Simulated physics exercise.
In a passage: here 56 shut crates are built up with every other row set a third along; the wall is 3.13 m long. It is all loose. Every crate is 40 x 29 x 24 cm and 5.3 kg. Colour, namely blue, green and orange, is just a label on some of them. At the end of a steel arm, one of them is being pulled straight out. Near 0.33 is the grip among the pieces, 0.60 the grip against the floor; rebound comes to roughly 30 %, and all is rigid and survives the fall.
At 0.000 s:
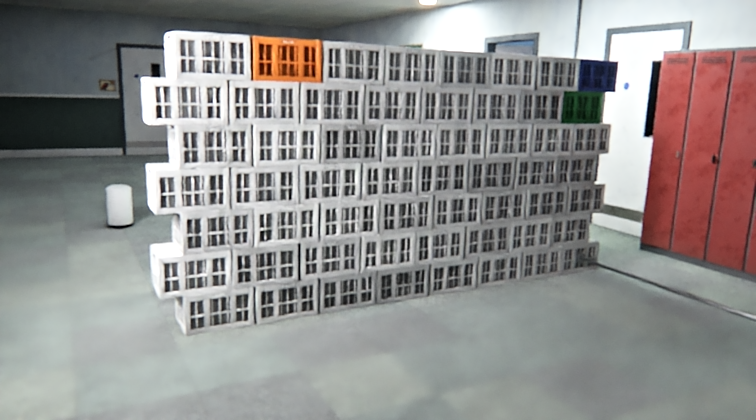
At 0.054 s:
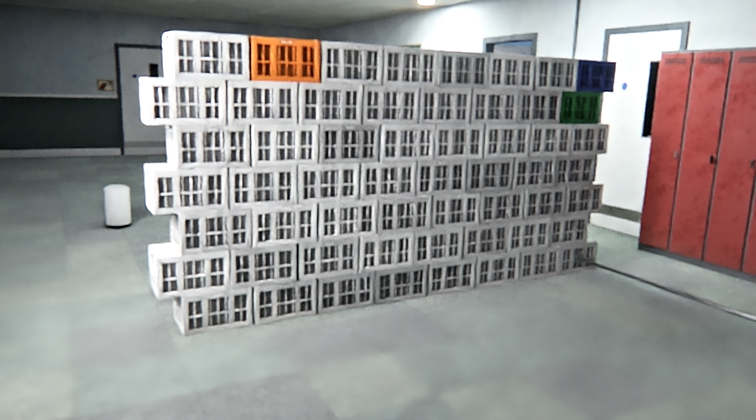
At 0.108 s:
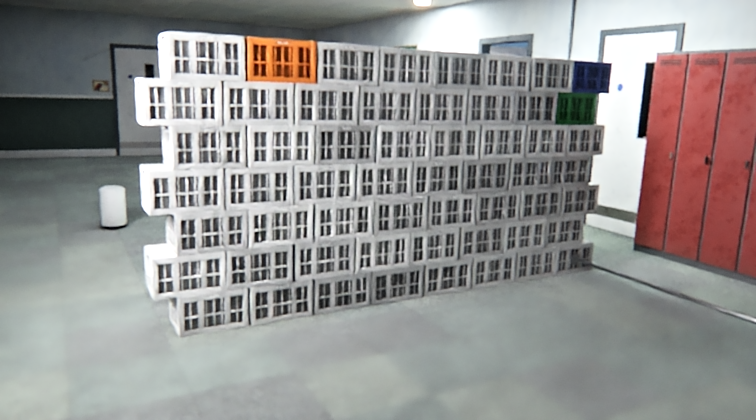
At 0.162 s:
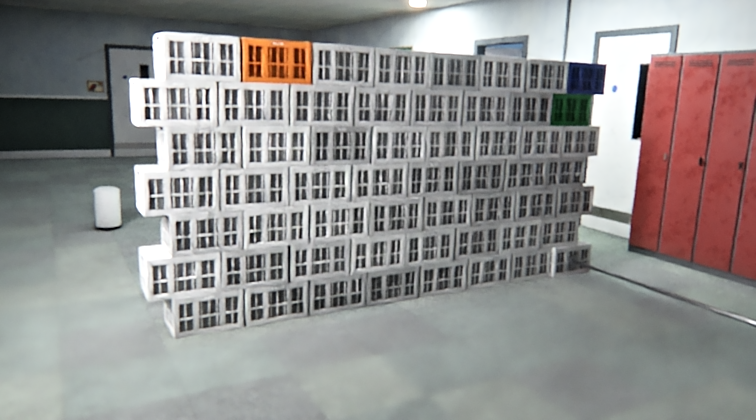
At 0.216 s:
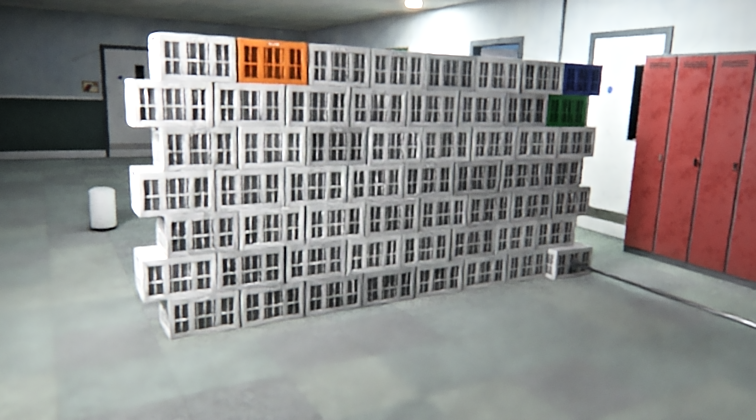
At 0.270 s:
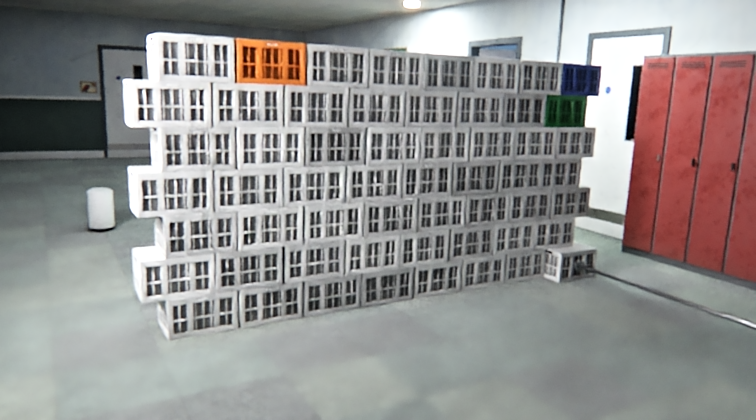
In a room with red lockers, a long wall of stacked pale crates stood mostly still while a thin metal arm slowly drew a crate a short way out at the lower right end.
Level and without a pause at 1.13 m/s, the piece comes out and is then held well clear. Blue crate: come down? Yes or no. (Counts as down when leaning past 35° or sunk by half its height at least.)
No.
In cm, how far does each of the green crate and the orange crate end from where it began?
About: Green 0, orange 0.
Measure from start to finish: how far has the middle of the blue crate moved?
Roughly 5 centimetres.
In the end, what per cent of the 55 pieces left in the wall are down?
Roughly 0 percent.
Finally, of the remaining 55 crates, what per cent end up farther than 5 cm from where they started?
10 %.
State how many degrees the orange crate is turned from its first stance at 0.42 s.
About 0 degrees.
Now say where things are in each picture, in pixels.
In the first picture (we follow the side turned to the camera; the camera pans a little), pulled crate (571, 253) not yet moving; blue crate (599, 76); orange crate (289, 60); green crate (583, 108); no other piece has moved.
In the second picture, pulled crate (569, 253) not yet moving; blue crate (597, 76).
In the third picture, pulled crate (565, 254) 4 mm out; blue crate (593, 77).
In the fourth picture, pulled crate (563, 256) 38 mm out; blue crate (588, 79).
In the fifth picture, pulled crate (564, 258) 10 cm out; blue crate (583, 80).
In the sixth picture, pulled crate (569, 261) 16 cm out; blue crate (582, 80); green crate (566, 111); orange crate (273, 63); 4 stirred so far.
Around 0.33 s, none of the 55 other crates down, 6 disturbed; blue crate displaced 29 mm; green crate displaced 24 mm.
Around 0.42 s, none of the 55 other crates down, 7 disturbed; blue crate displaced 46 mm; green crate displaced 38 mm.
Around 0.68 s, none of the 55 other crates down, 7 disturbed; blue crate displaced 6 cm; green crate displaced 49 mm.
Finally (1.1 s), none of the 55 other crates down, 8 disturbed; blue crate displaced 6 cm; green crate displaced 49 mm; orange crate unmoved. Seen by the last camera, middles, blue crate near (573, 80), green crate near (556, 111).
